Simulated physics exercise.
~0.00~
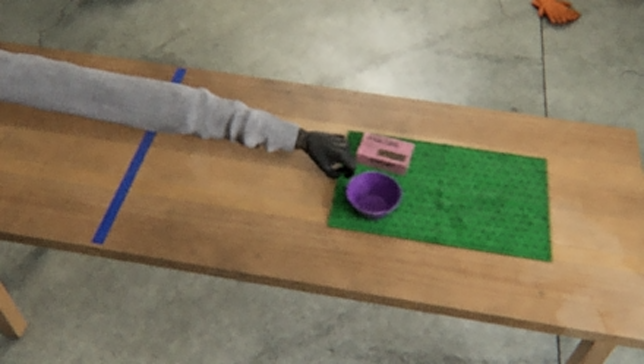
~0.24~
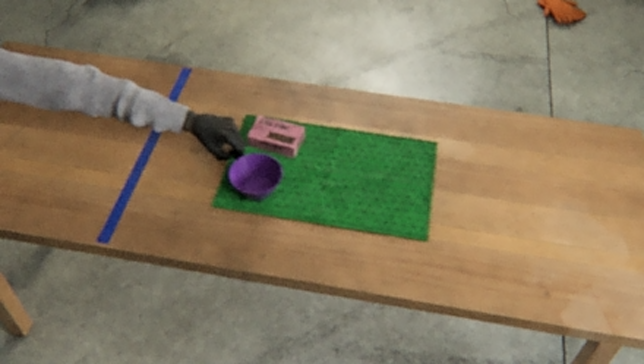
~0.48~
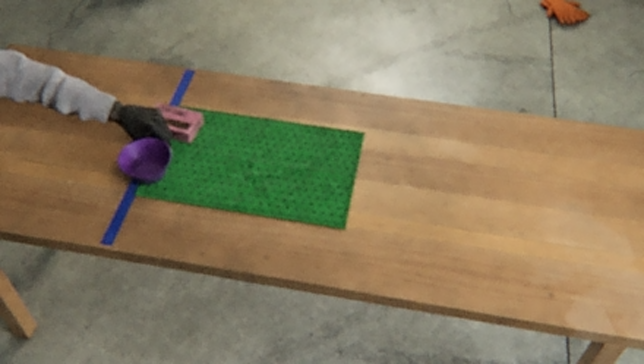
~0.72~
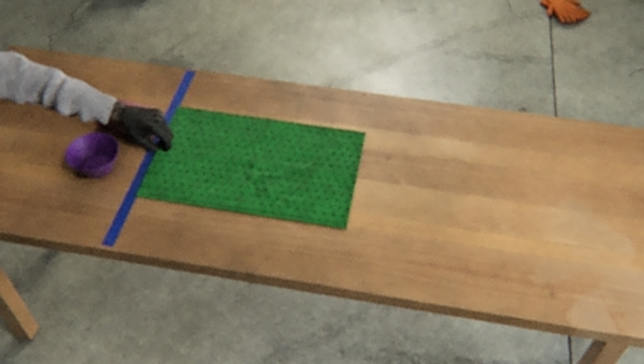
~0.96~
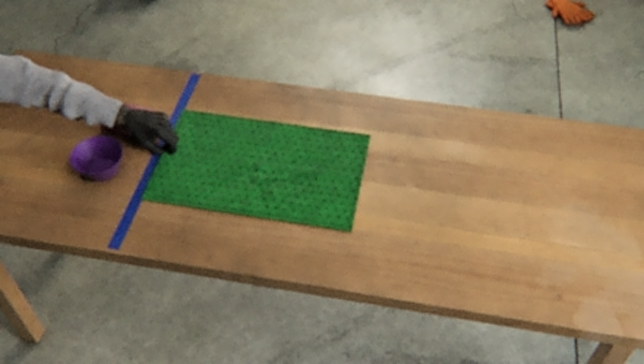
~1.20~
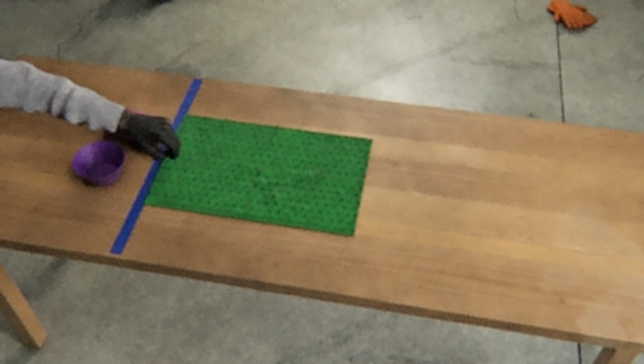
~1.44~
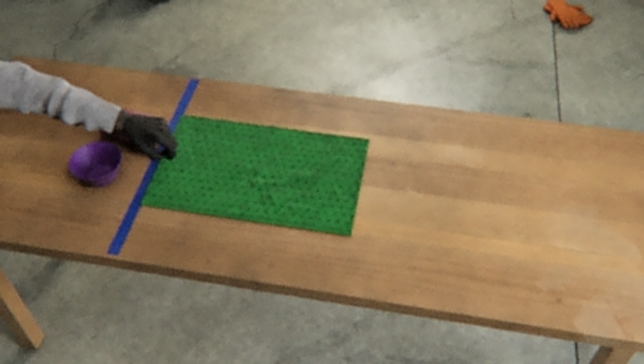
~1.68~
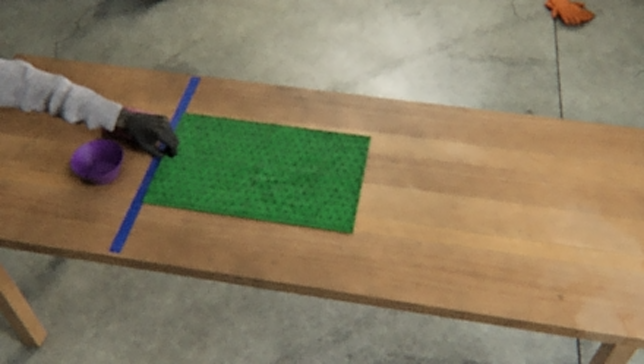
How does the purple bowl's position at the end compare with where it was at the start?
It starts on the left part of the green mat, well to the right of the blue tape. By the end it sits on the bare table to the left of the tape, off the mat.
